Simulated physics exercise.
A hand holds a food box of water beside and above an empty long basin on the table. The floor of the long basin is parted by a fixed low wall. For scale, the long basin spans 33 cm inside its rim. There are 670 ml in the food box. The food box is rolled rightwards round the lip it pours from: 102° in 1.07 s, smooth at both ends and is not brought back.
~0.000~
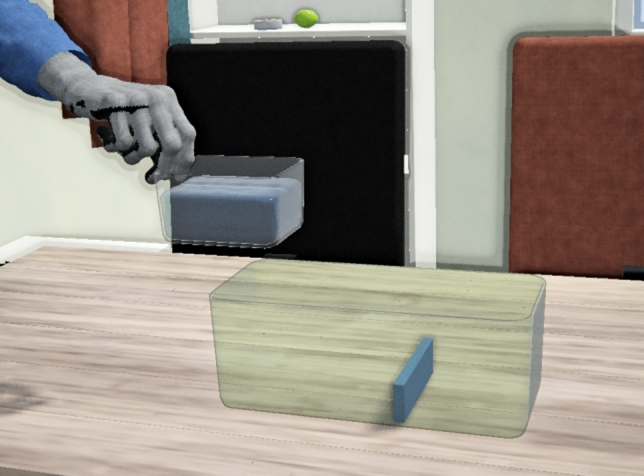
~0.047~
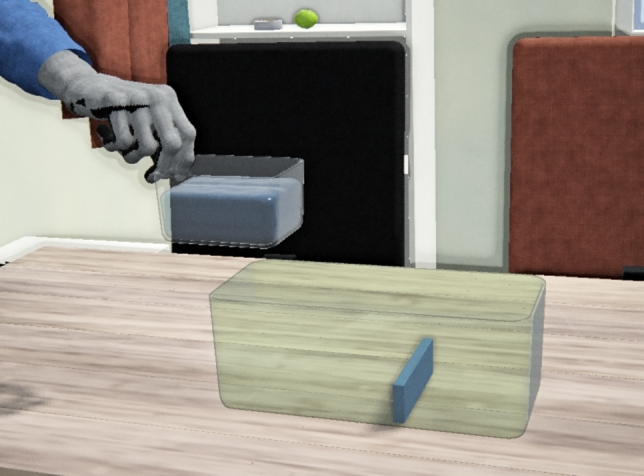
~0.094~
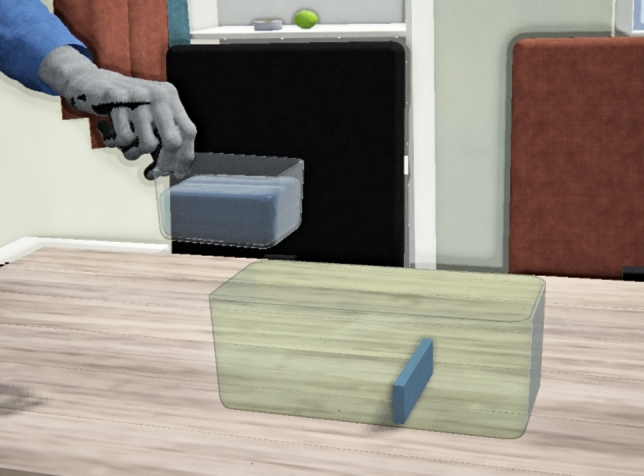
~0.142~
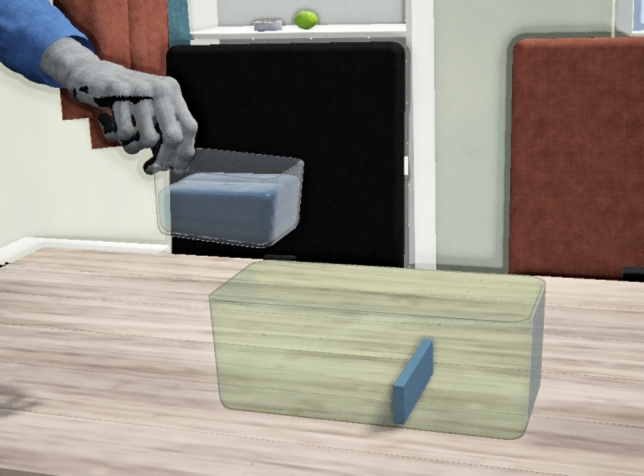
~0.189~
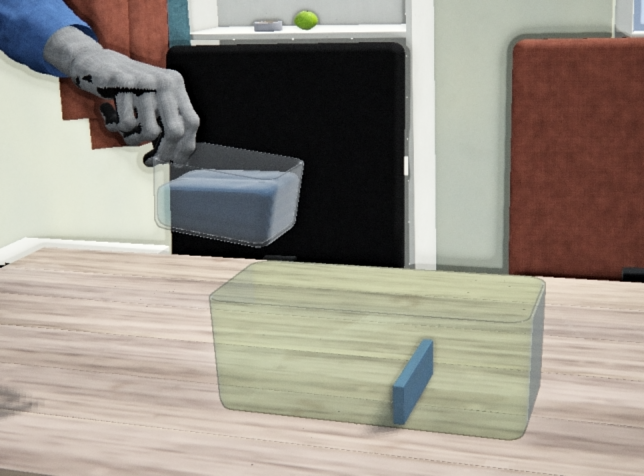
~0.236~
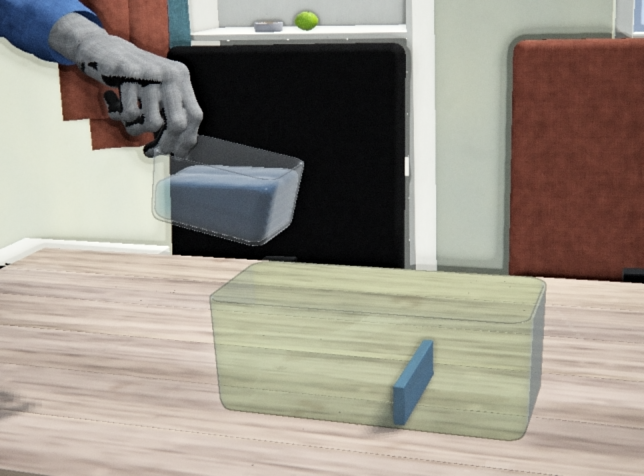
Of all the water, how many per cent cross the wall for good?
The far part has some 21 per cent.
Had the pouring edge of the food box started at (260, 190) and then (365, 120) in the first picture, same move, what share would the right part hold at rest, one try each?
First 10, then 80 per cent.
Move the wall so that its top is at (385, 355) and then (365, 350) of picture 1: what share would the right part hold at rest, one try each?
First 60, then 90 per cent.
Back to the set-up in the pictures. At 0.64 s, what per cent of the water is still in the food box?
Some 64 per cent.
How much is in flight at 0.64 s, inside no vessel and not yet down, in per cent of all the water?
Some 32 per cent.
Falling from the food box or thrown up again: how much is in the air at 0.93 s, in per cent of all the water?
Near 14 in a hundred.
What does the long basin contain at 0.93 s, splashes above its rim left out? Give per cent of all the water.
About 72 per cent.
By 0.64 s the tilt is 66° and 63 per cent is still to pour, 5 is left of the wall and 0 right of it.
By 0.93 s the tilt is 98° and 12 per cent is still to pour, 52 is left of the wall and 21 right of it.
By 1.24 s the tilt is 102° and 0 per cent is still to pour, 76 is left of the wall and 20 right of it.
By 1.57 s the tilt is 102° and 0 per cent is still to pour, 78 is left of the wall and 21 right of it.
At rest 78 per cent lies left of the wall, 21 right of it and 1 outside.
